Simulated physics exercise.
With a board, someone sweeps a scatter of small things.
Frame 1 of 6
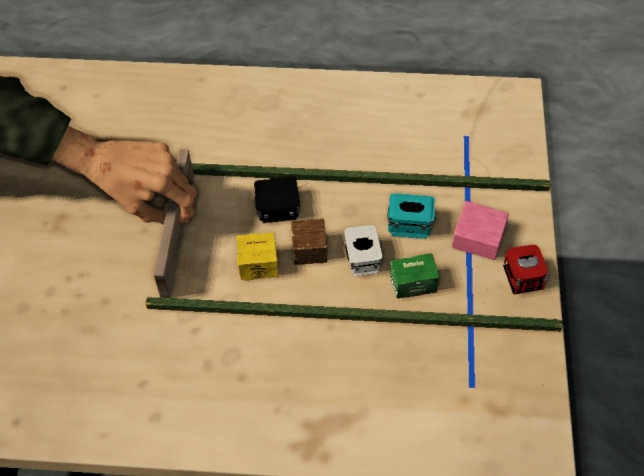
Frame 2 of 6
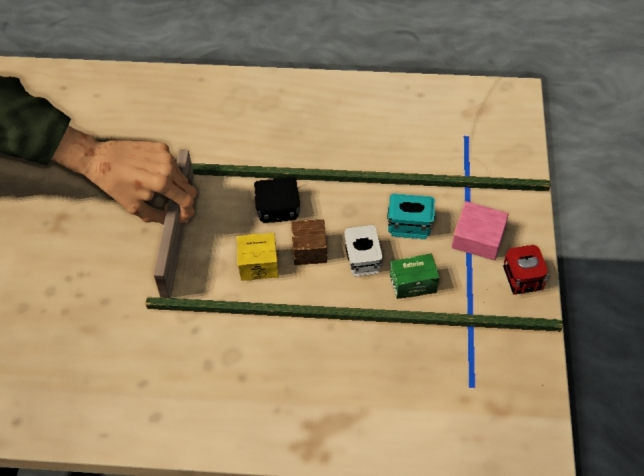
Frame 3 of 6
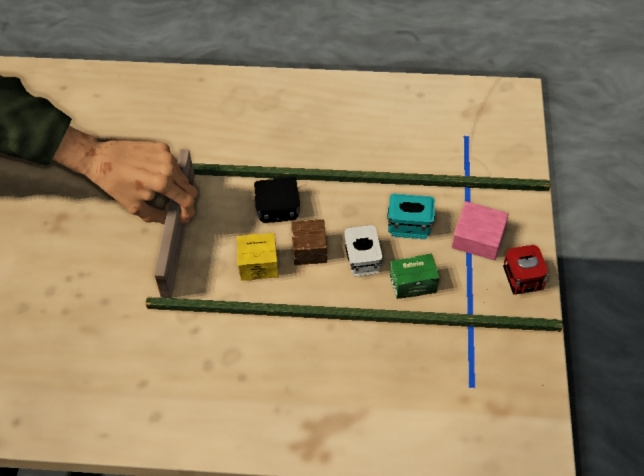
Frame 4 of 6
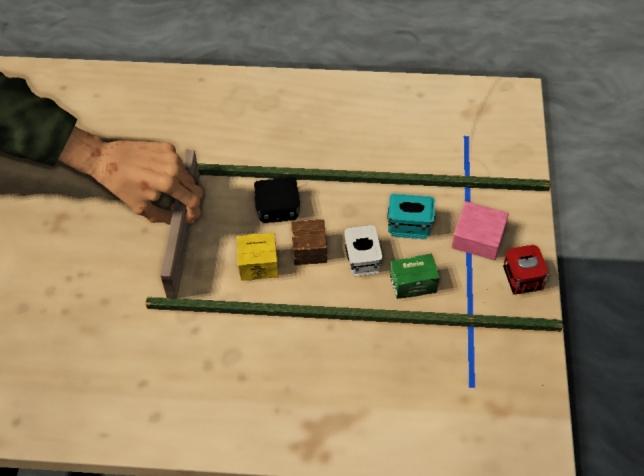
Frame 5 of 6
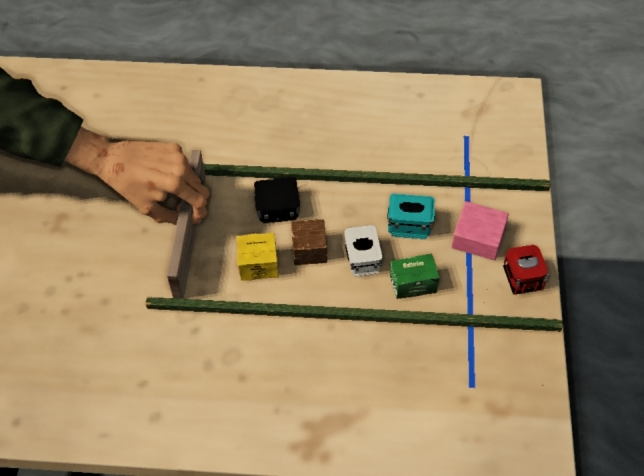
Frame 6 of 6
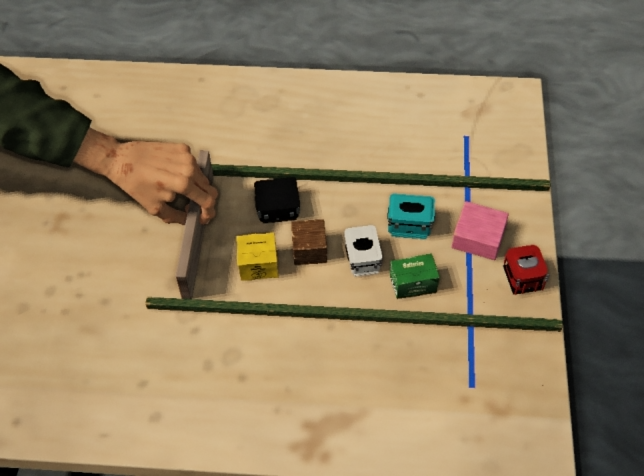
The footage shows small coloured blocks and cases scattered between two green rails on a wooden table, with a blue line across them, as a hand holds a board still, then slides it slightly right without touching the objects.
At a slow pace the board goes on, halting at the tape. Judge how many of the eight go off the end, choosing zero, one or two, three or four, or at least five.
I predict that one of them or two will leave the table.
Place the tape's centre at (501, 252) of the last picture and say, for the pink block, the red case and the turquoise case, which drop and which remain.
In that case the pink block tips off, the red case tips off, the turquoise case tips off.
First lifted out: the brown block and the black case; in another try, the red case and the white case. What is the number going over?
You'd see 0 fallen, and 1 in the other try.
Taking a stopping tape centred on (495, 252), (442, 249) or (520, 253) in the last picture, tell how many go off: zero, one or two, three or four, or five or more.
Results per position - either three or four / none at all / at least five.
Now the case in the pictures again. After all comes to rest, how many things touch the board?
The count comes out at 3.
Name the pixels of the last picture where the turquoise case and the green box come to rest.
The first sits around (535, 220), while the other sits around (534, 297).
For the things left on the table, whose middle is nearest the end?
The turquoise case.
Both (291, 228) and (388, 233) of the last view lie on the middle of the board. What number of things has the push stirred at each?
Up to then 4, and up to the other point 7.
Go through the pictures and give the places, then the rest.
In the first picture, red case (525, 269); pink block (480, 230); green box (414, 276); board (175, 222); tape (469, 250).
In the second picture, pink block (480, 230); white case (363, 251).
In the third picture, green box (414, 277); brown block (309, 242).
In the fourth picture, red case (525, 269); board (182, 223).
In the fifth picture, pink block (480, 230); black case (277, 201).
In the sixth picture, red case (525, 269); pink block (480, 230); green box (414, 277); board (196, 223); tape (469, 250).
Soon after, none off yet; red case at rest near (525, 269); pink block at rest near (480, 230); green box at rest near (415, 278).
By the end, the number that fall off is one or two; fallen, pink block and red case.
